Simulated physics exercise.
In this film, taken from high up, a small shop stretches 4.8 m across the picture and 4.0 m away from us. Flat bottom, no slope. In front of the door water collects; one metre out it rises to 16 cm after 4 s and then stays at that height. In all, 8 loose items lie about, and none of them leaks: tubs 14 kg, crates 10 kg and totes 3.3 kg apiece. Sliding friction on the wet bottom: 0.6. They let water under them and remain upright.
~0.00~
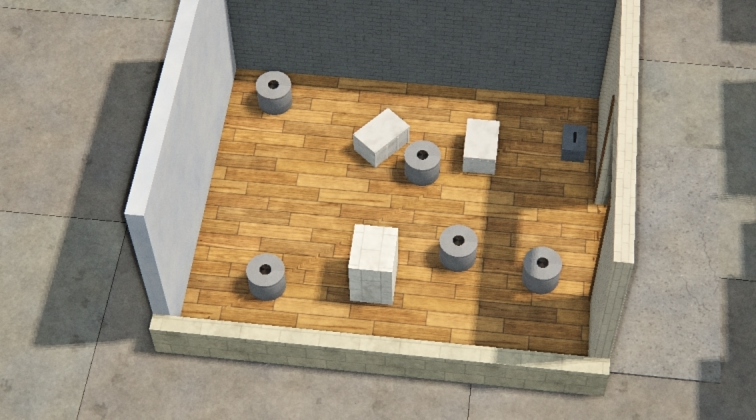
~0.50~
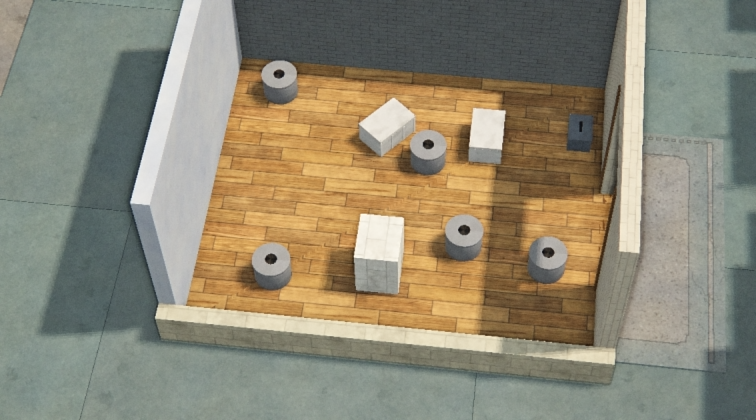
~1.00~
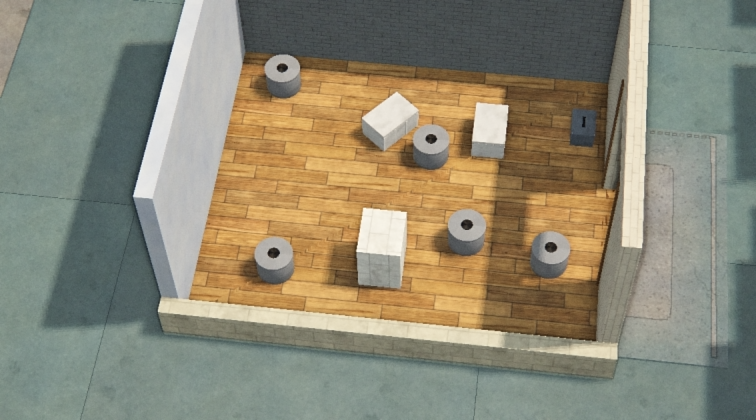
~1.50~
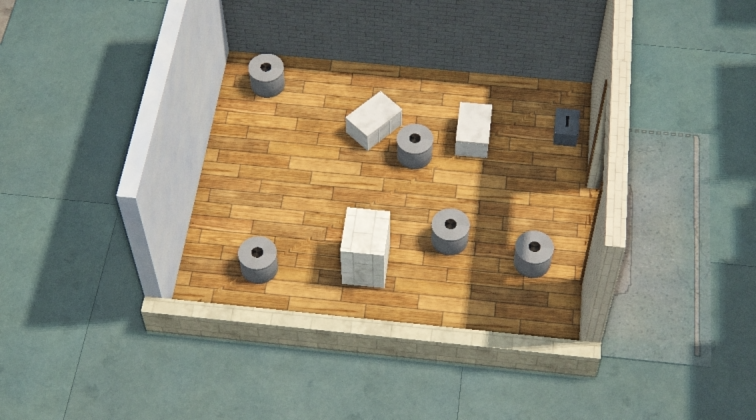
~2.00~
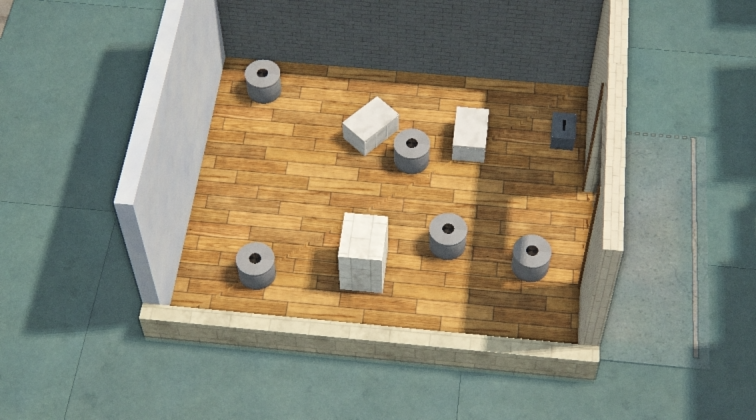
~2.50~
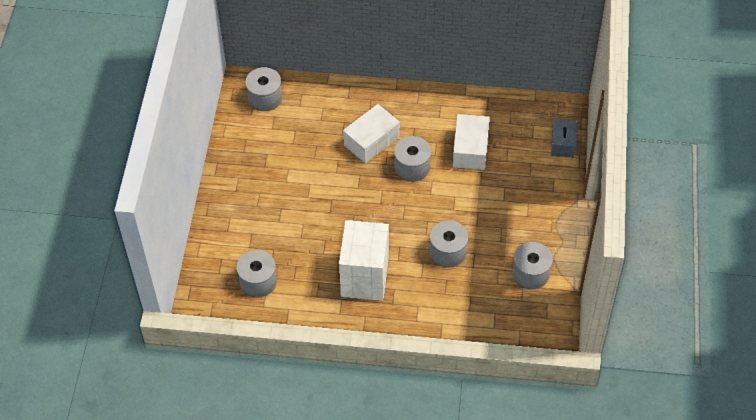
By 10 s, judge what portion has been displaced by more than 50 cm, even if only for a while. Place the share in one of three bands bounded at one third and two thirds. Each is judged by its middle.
It goes in the band less than one third.
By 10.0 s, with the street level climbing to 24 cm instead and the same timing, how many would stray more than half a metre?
Count under that change: 7.
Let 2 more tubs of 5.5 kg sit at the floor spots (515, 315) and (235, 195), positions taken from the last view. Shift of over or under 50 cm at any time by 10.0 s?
Taking them in order, the first is beyond that distance and the second is within that distance.
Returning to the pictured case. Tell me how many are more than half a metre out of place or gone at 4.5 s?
I make it 0 by then.
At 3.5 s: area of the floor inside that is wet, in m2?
Wet area: Approx. 1.5 m2.
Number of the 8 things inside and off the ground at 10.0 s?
Count: 1.
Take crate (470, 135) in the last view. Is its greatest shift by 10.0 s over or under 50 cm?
I'd call it farther.
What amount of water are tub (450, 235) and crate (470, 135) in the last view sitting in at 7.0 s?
3 and 4 cm.
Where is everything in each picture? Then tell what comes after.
A tub at (423, 155), on the bottom; a tub at (265, 270) rests on the ground; water covers 0.0 m2; 0 of 8 have shifted, in the first frame.
A tub at (428, 145) rests on the ground; a tub at (271, 259), on the bottom; 0.0 m2 under water; 0 of 8 have shifted, in the second frame.
A tub at (431, 139) rests on the ground; a tub at (274, 253) rests on the ground; water covers 0.0 m2; 0 of 8 have shifted, in the third frame.
A tub at (415, 139) rests on the ground; a tub at (257, 253) rests on the ground; water covers 0.0 m2; 0 of 8 have shifted, in the fourth frame.
A tub at (412, 143) rests on the ground; a tub at (255, 259) rests on the ground; 0.0 m2 under water; 0 of 8 have shifted, in the fifth frame.
A tub at (413, 151), on the bottom; a tub at (256, 266) rests on the ground; water covers 0.3 m2; 0 of 8 have shifted, in the sixth frame.
After 3.5 s 0 of 8 are over 50 cm from their spots; 0 afloat.
After 4.5 s 0 of 8 are over 50 cm from their spots; 0 afloat.
After 7.0 s 1 of 8 are over 50 cm from their spots; 0 afloat.
After 10.0 s 1 of 8 are over 50 cm from their spots, and 1 have been at some point; 1 afloat.
